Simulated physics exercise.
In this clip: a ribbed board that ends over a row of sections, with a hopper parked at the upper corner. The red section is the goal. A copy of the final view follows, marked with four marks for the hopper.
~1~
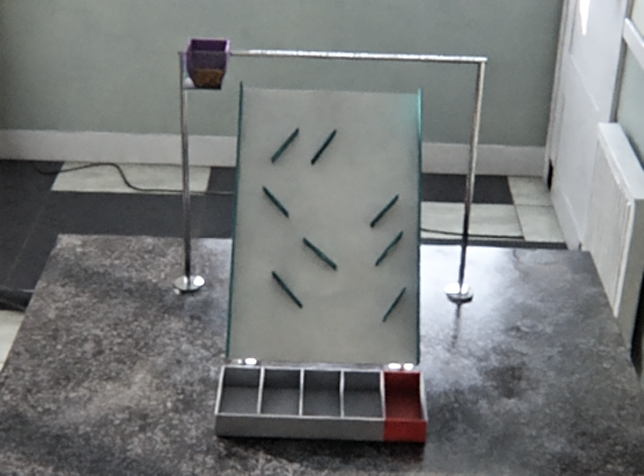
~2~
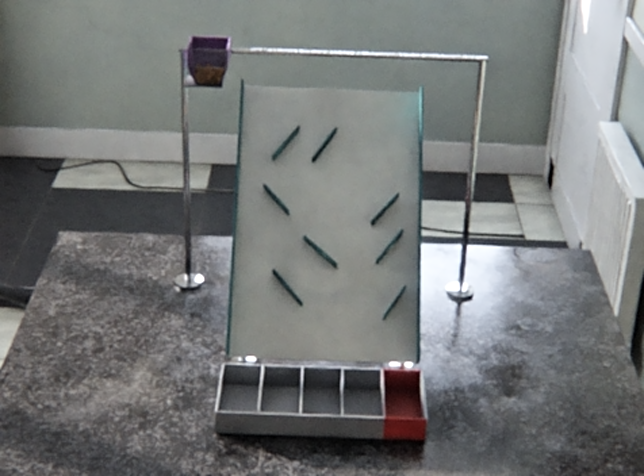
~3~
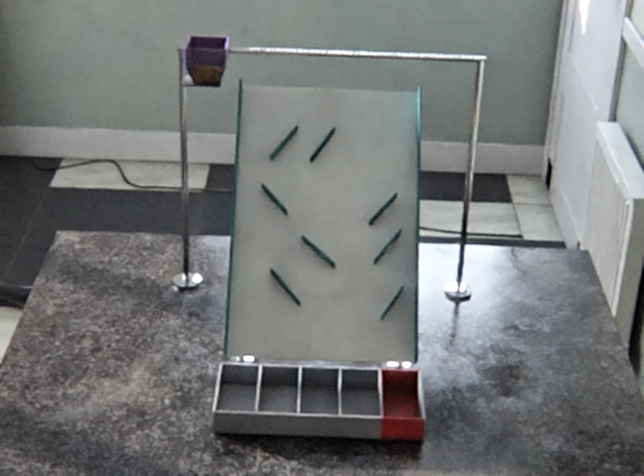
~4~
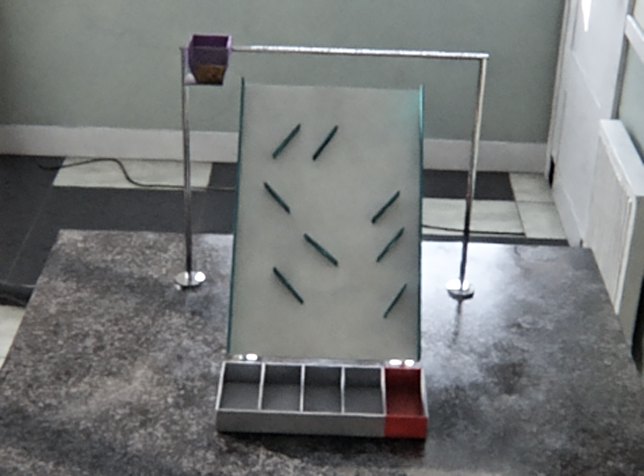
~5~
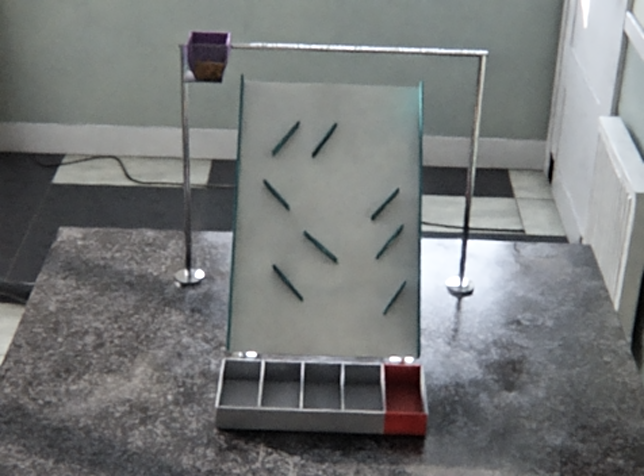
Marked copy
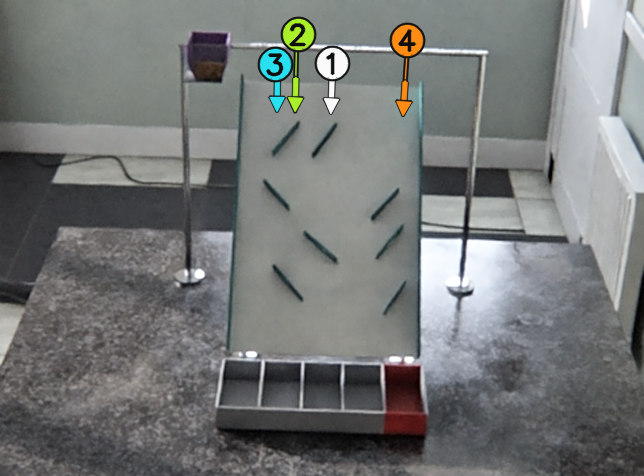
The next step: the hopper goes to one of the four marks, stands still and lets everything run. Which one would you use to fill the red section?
4 works best here.
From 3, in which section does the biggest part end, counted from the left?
It is the first one.
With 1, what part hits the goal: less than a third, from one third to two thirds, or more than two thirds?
It is less than a third.
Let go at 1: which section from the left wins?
It is the fourth one.
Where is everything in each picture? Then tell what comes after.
In the first picture, hopper at (209, 74), roasted chickpeas, door shut.
In the second picture, ribs (272, 157) to (299, 126), (313, 158) to (336, 127), (264, 184) to (289, 211).
In the third picture, ribs (370, 221) to (397, 193), (302, 235) to (335, 264), (375, 260) to (401, 229).
In the fourth picture, ribs (274, 267) to (303, 301), (385, 315) to (406, 284).
In the fifth picture, red section at (405, 422), number 5 of 5 from the left.
On the marked copy, mark 1 meets the board at (331, 108); mark 2 meets the board at (295, 106); mark 3 meets the board at (277, 106); mark 4 meets the board at (403, 110).
Choosing 1, a small part in the red section, nearly all in other sections.
Choosing 2, a stray few in the red section, nearly all in other sections.
Choosing 3, none in the red section, all in other sections.
Choosing 4, about a third in the red section, about two thirds in other sections.
